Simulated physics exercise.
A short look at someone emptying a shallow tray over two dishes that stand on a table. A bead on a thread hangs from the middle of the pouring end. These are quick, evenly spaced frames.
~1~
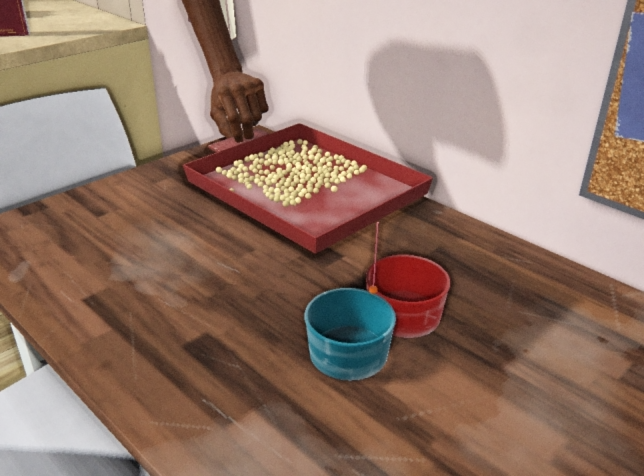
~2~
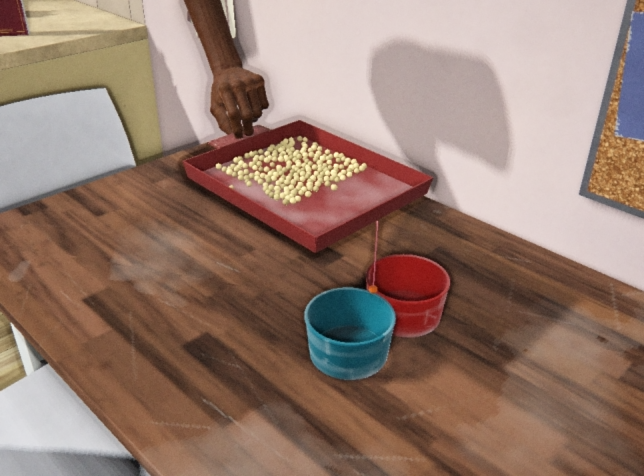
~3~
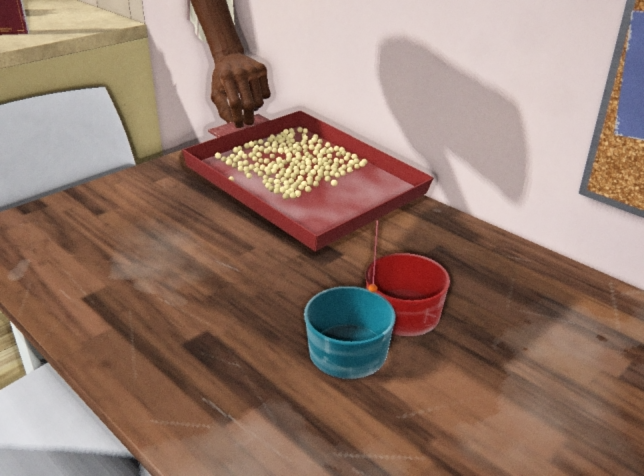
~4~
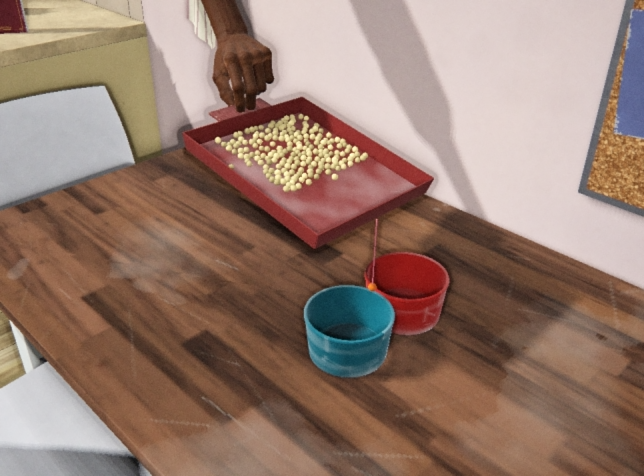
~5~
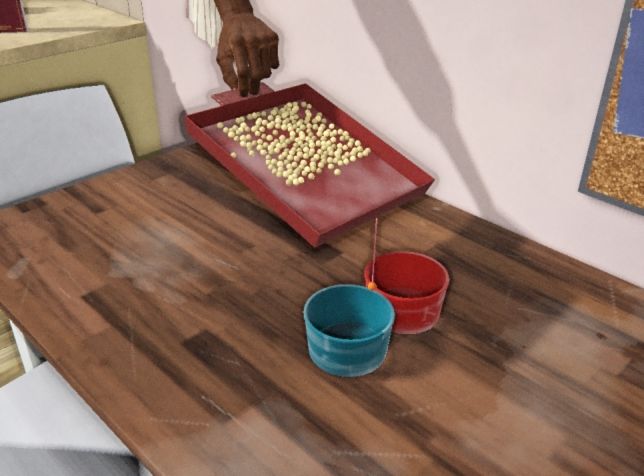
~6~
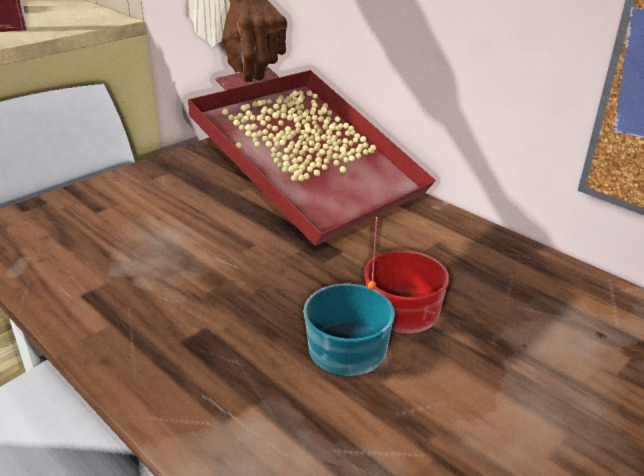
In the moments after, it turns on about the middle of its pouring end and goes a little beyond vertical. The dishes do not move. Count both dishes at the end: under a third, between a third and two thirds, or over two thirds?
The two hold from one third to two thirds of the load.
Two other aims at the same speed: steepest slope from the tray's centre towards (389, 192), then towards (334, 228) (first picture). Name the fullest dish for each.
In turn: The dish on the right; the left one.
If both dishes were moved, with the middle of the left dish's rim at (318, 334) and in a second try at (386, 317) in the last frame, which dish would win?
The first try: The right dish. The second: The right dish.
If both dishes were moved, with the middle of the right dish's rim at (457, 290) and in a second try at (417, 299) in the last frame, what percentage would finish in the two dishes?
First some 90, then 70 per cent.
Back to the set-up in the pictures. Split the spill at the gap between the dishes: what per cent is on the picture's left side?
Roughly 0 in a hundred.
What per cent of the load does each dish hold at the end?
Left dish near 0 in a hundred; right dish near 60.
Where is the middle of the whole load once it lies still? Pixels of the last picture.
Near (416, 316).
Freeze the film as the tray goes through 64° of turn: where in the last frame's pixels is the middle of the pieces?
Roughly at (403, 198).
Soon after the last picture, tray tipped steeply; most on the tray; a small part in the air.
A little later, tray tipped past a quarter turn; about two thirds on the tray; a stray few in the left dish; a small part in the right dish; a small part outside both; a small part in the air.
Later still, tray tipped past a quarter turn; a stray few in the left dish; about half in the right dish; about half outside both.
By the end, tray tipped past a quarter turn; a stray few in the left dish; about half in the right dish; about half outside both.
